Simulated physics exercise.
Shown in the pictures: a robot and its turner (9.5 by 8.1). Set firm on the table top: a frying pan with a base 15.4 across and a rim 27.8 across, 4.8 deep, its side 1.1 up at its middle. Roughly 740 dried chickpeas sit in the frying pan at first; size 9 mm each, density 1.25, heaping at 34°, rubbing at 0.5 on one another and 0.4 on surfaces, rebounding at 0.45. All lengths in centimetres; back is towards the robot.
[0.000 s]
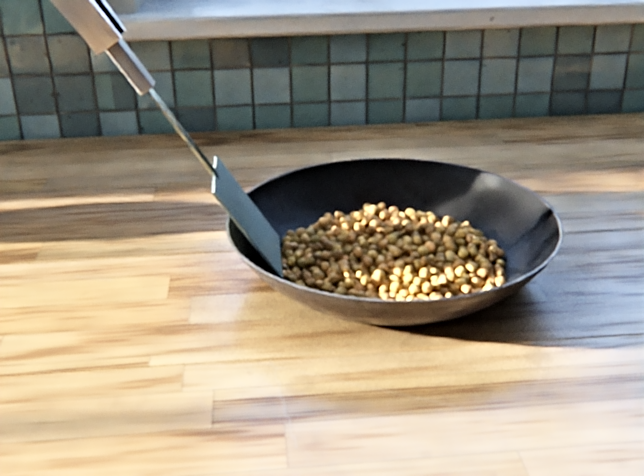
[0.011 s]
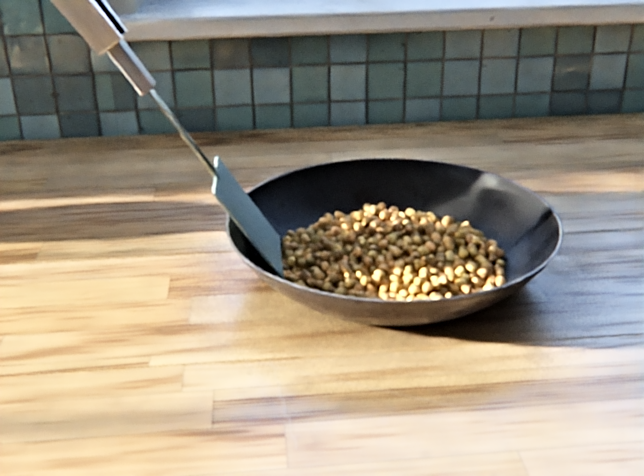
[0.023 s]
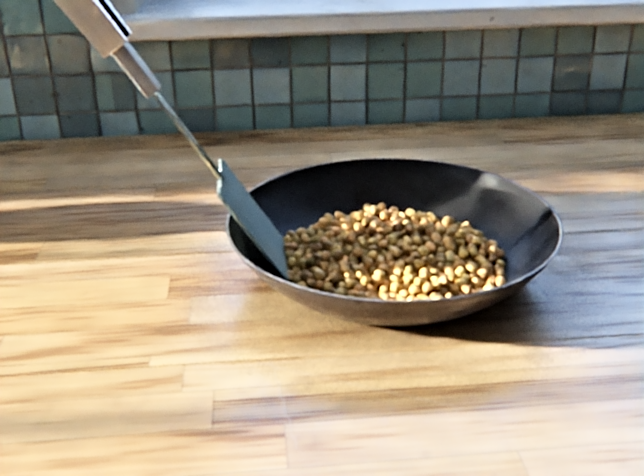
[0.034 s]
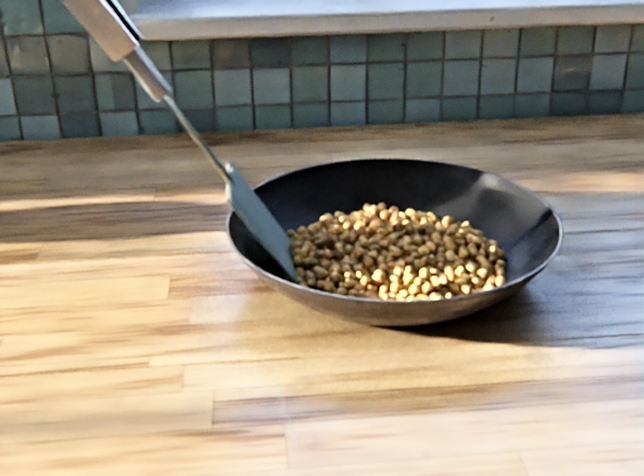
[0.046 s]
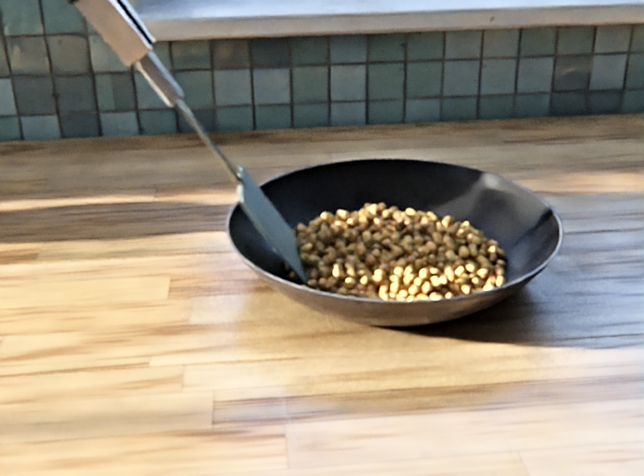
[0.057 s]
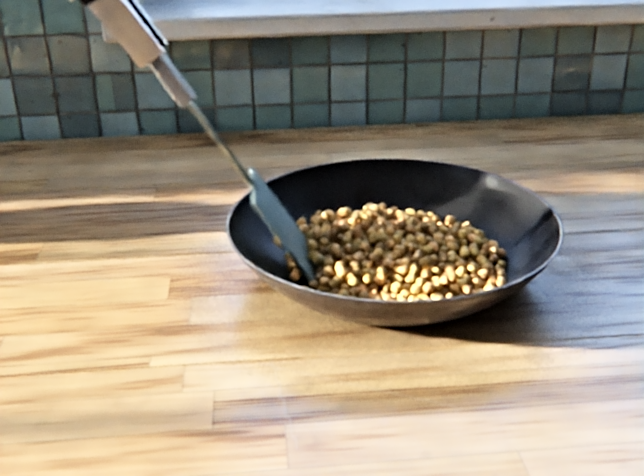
To begin with, a turner held from the upper left rests its blade inside the left edge of a dark frying pan of dried chickpeas on a wooden counter. The turner then slides a short way right into the pan, and the chickpeas beside the blade shift slightly while the pan stays still.
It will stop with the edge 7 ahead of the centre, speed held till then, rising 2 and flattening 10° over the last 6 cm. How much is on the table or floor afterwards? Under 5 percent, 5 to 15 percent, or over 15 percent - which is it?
It is under 5 percent.
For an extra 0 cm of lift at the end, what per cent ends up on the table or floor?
Roughly 0 per cent.
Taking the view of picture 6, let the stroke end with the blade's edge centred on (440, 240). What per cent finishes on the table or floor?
Around 0 percent ends on the table or floor.
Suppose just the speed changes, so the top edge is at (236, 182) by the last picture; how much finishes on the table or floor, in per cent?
About 0 percent.
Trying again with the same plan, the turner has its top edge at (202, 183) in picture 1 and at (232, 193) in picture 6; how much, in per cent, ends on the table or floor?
It works out to about 0 %, more or less.
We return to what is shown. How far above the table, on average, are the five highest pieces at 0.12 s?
They are some 5 cm up.
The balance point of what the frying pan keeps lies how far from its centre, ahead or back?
The balance point lies close to 4.5 cm ahead.
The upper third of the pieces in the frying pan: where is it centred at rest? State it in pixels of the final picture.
Centre: Roughly (498, 231).
After 0.12 s, sloping 58°, highest piece 8 above the table; 737 in the frying pan, 1 on the blade or in flight.
After 0.18 s, sloping 55°, highest piece 10 above the table; 737 in the frying pan, 1 on the blade or in flight.
After 0.41 s, sloping 48°, highest piece 5 above the table; 728 in the frying pan, 9 on the table or floor, 1 on the blade or in flight.
After 1.46 s, sloping 48°, highest piece 5 above the table; 728 in the frying pan, 10 on the table or floor.
In the end, 728 in the frying pan, 10 on the table or floor. That is 1 % on the table or floor.
